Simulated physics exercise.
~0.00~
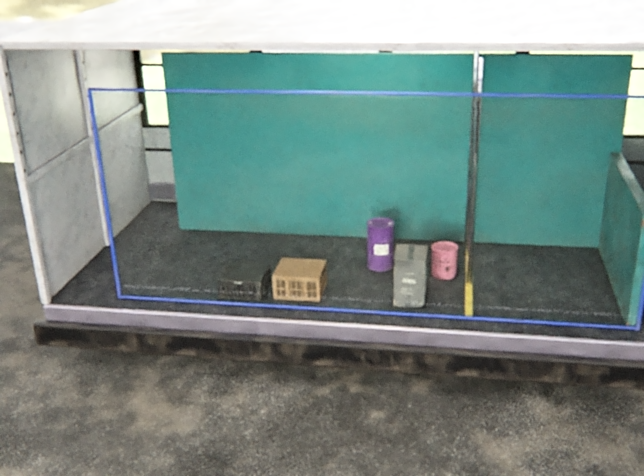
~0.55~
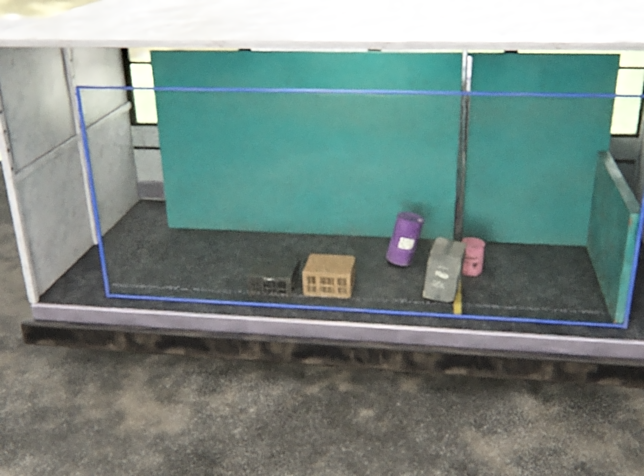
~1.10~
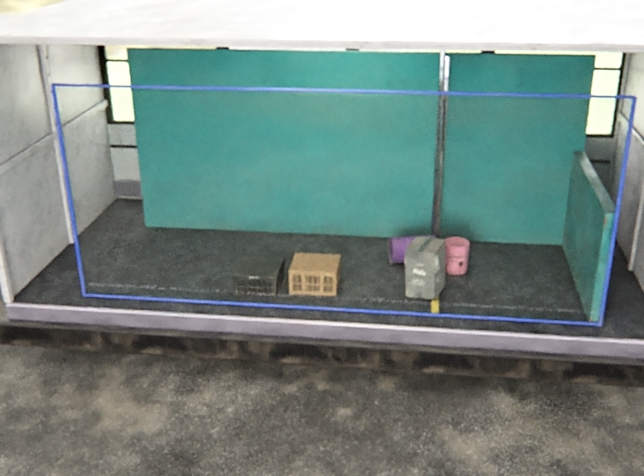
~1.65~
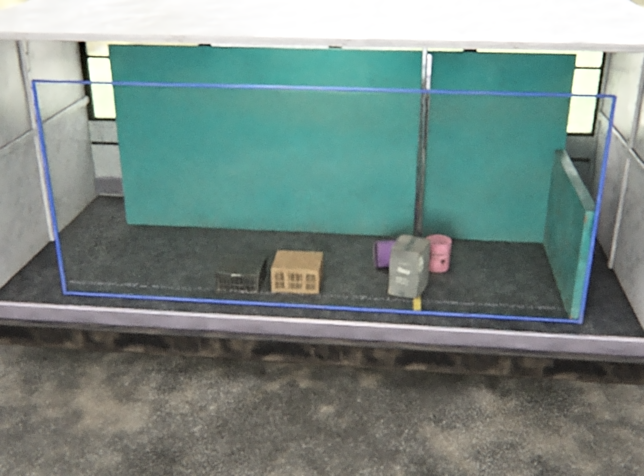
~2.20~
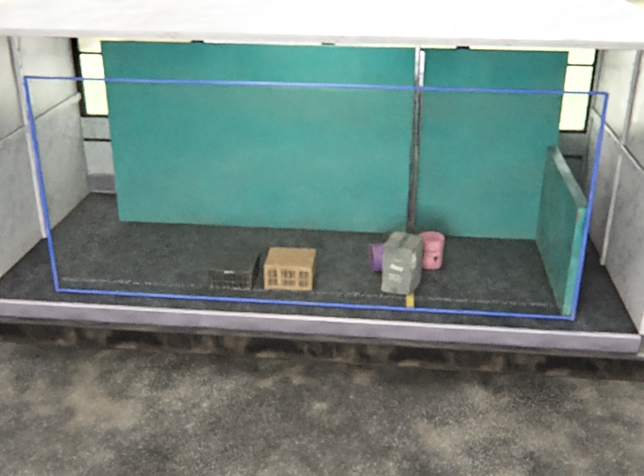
A purple drum topples as loose items slide right, the pink bucket crossing the yellow line.
